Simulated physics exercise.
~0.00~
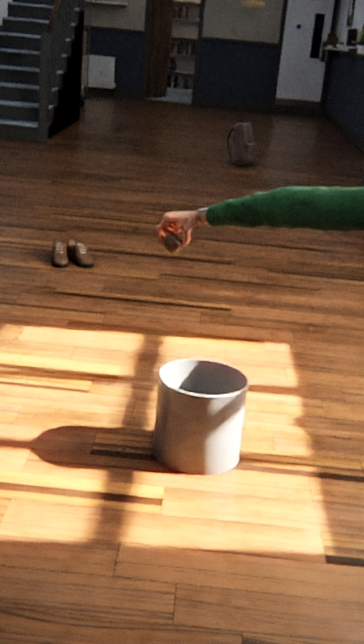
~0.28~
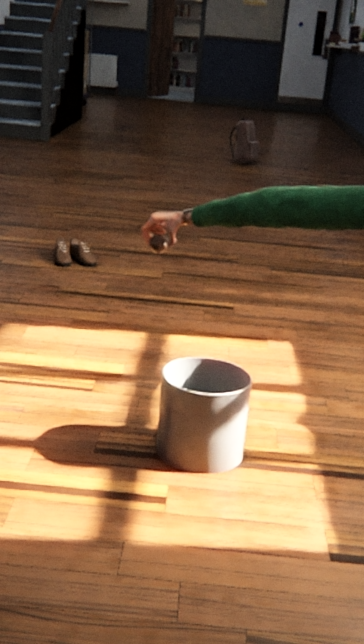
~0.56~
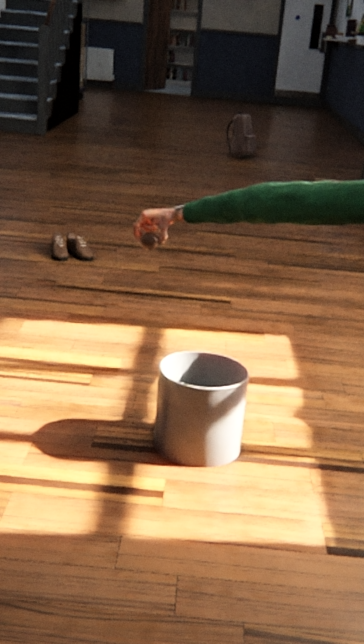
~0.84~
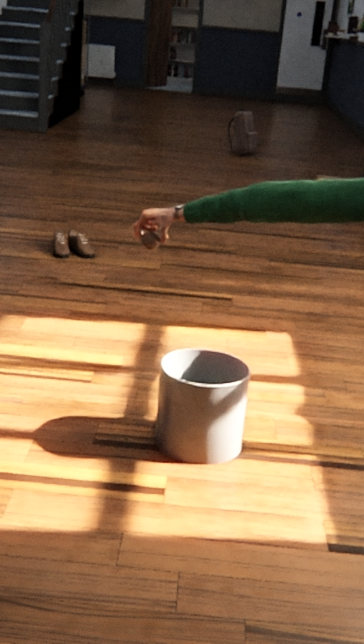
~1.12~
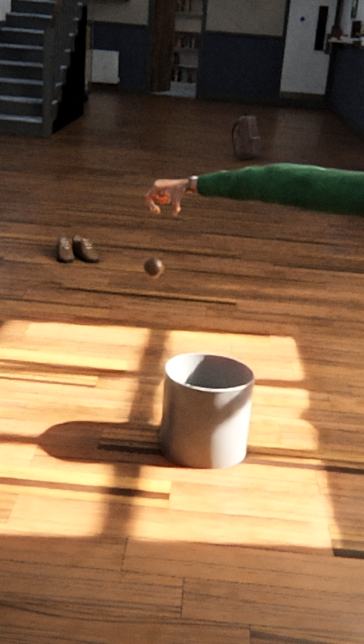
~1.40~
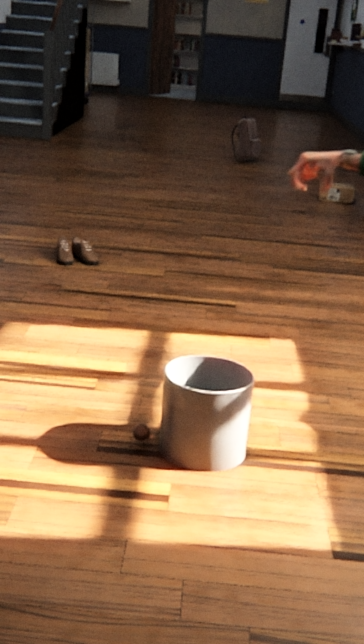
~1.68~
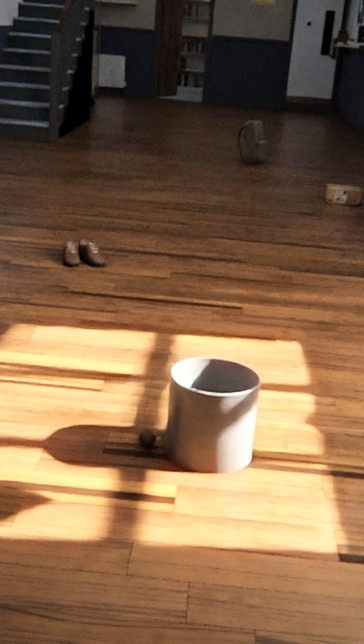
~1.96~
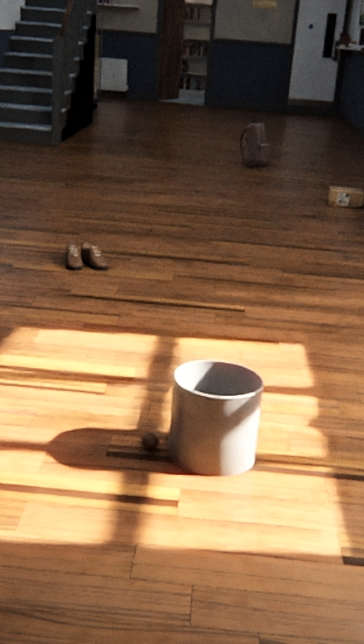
A green-sleeved arm releases a brown onion, which misses the bucket and rests beside it.
